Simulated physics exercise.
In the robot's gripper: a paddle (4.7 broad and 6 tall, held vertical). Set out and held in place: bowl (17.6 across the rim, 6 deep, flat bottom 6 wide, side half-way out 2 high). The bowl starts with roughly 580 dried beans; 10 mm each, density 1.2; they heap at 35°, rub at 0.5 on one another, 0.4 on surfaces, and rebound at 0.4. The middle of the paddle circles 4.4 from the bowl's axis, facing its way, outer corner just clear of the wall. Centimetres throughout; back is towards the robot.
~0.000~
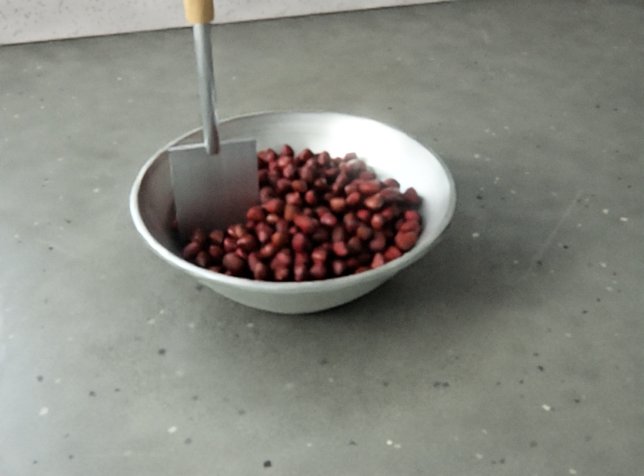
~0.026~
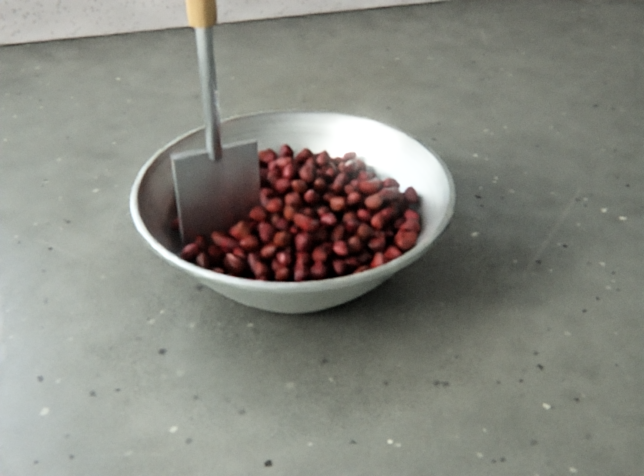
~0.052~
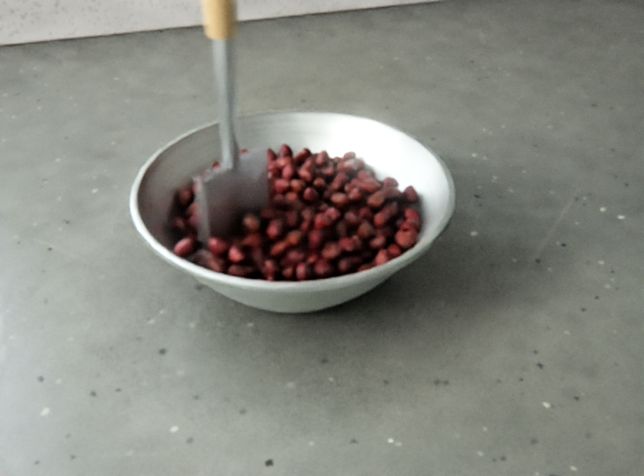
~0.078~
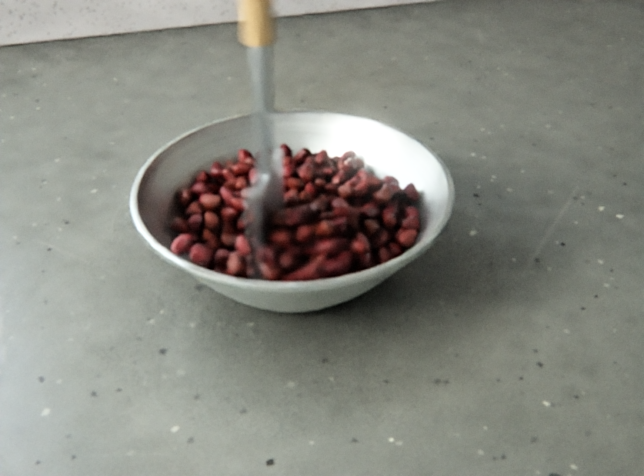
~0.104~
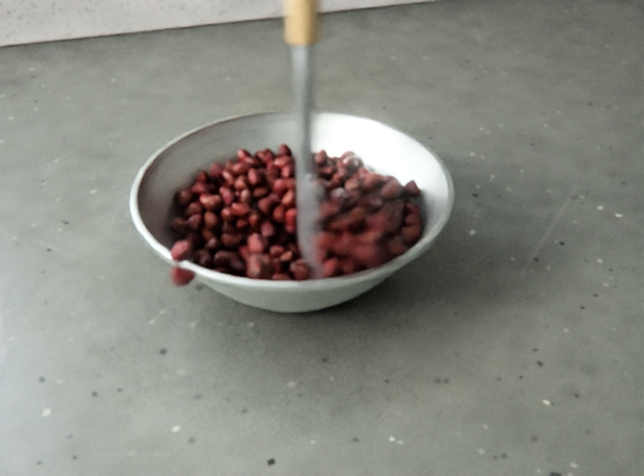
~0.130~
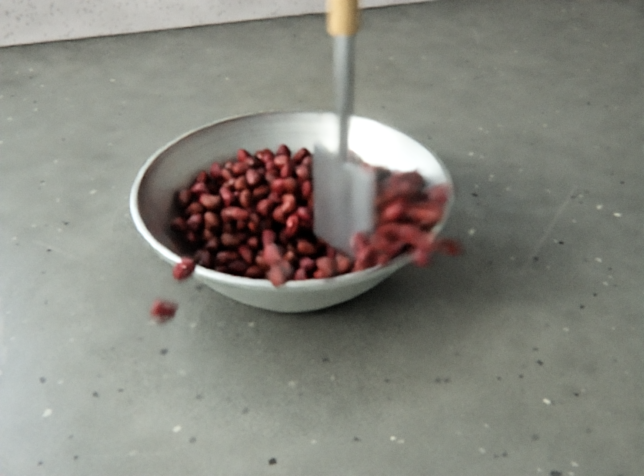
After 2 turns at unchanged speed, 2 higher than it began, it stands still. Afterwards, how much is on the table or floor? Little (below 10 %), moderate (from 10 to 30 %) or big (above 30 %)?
On the table or floor the share is big, above 30 %.
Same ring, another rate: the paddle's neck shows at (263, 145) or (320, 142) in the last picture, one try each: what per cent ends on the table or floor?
Some 20 and 30 per cent.
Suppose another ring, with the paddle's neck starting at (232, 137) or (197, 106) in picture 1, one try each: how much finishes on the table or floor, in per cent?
About 45 and 15 per cent.
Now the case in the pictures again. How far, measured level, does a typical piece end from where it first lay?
Some 3 cm.
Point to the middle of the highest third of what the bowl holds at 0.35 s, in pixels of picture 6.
At about (210, 212).
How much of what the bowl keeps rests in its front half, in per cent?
About 55 per cent.
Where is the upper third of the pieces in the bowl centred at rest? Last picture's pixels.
Around (287, 235).
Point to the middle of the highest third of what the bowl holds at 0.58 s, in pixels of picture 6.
Around (286, 235).
By 0.35 s, 348° round, highest piece 12 above the table; 404 in the bowl, 93 on the table or floor, 79 in flight or on the tool.
By 0.58 s, 222° round, highest piece 6 above the table; 352 in the bowl, 222 on the table or floor, 2 in flight or on the tool.
By 0.89 s, 0° round, highest piece 5 above the table; 352 in the bowl, 224 on the table or floor.
By 1.59 s, 0° round, highest piece 5 above the table; 352 in the bowl, 224 on the table or floor.
Final count, 352 in the bowl, 224 on the table or floor. That is 39 % on the table or floor.
